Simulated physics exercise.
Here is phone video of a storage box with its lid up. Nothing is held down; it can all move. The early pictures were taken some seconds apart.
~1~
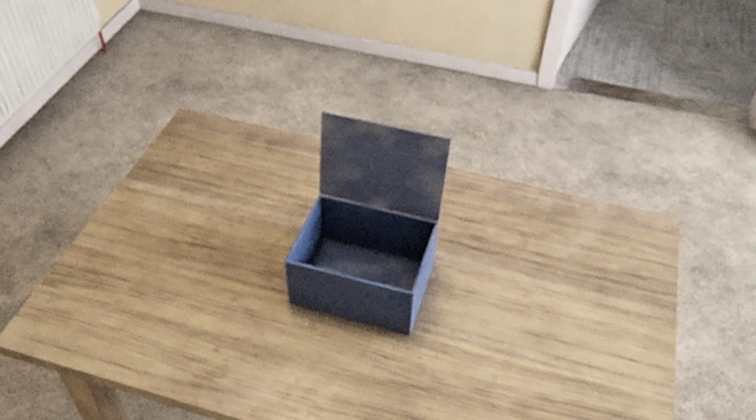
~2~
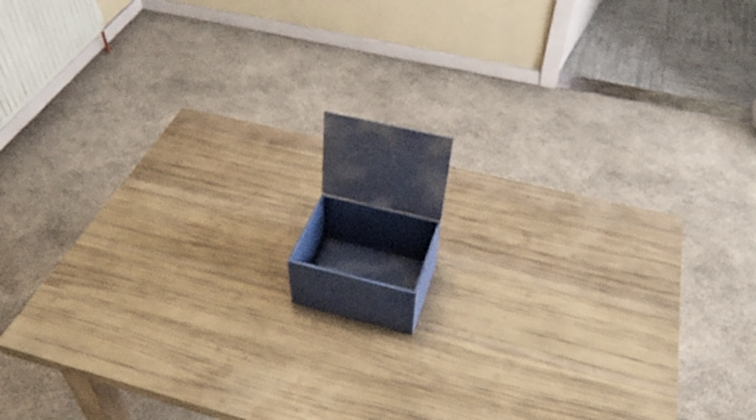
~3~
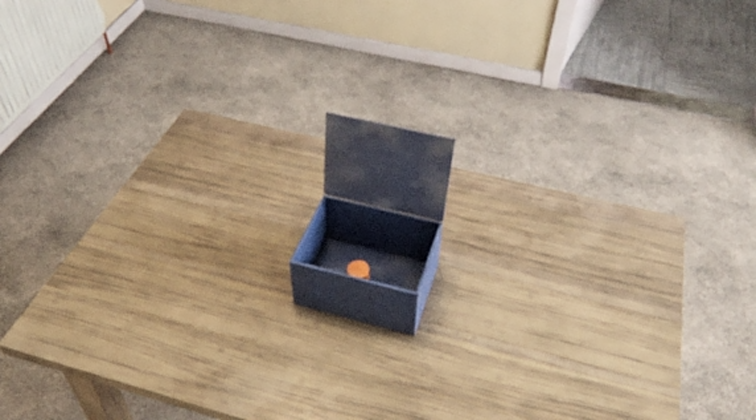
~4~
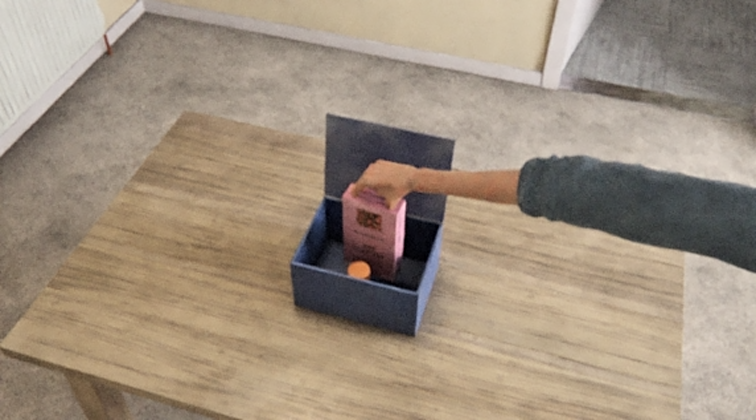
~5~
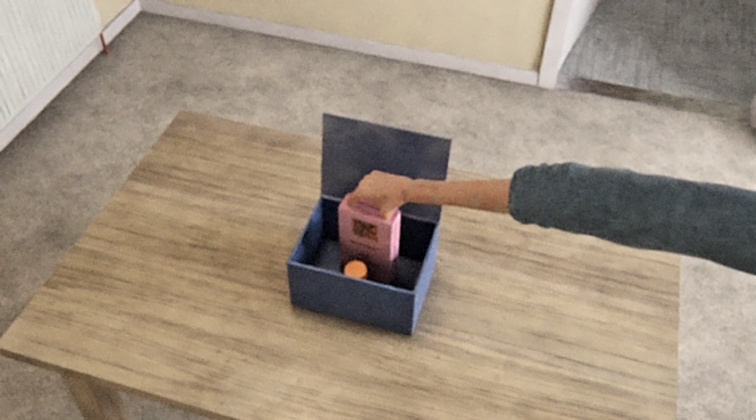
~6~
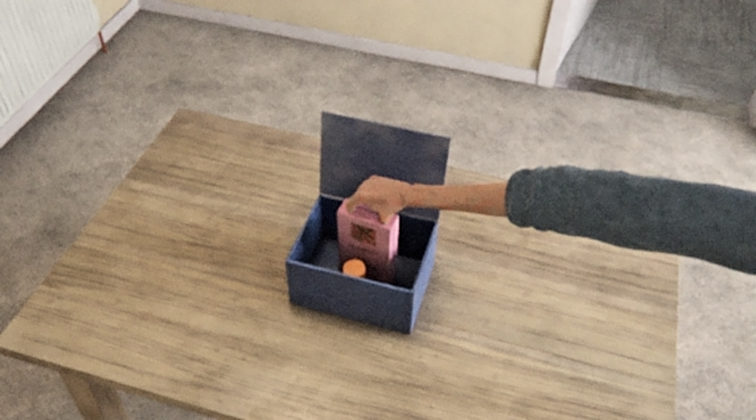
In the video, an open dark blue box sits on a wooden table, first empty and then holding a small orange-topped object, before a hand reaches in from the right and lowers a pink packet into the box, still gripping it.
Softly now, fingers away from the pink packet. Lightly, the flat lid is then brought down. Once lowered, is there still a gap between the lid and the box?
Stands proud.
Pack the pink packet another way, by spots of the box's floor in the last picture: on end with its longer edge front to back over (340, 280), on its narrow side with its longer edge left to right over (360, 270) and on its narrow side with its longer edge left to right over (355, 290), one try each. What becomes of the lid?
First try: It gets propped open; second try: It comes fully down; third try: It comes fully down.
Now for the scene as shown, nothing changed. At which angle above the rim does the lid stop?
Roughly 50°.
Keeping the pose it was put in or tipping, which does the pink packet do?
By the end the pink packet has kept its angle.
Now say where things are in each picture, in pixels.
In the first frame, the last thing is not in view yet.
In the second frame, the last thing is not in view yet.
In the third frame, the last thing is not in view yet.
In the fourth frame, still above its spot; pink packet (373, 234).
In the fifth frame, still above its spot; pink packet (369, 244).
In the sixth frame, put in, still held; pink packet (368, 248).
Then, 1.00 s on from there, lid starting down.
Then, 1.40 s on from there, lid 72° above the rim.
Then, 1.60 s on from there, lid 59° above the rim.
In the end, lid 50° above the rim; both unmoved. At the end, from the last picture's camera, pink packet near (367, 248).
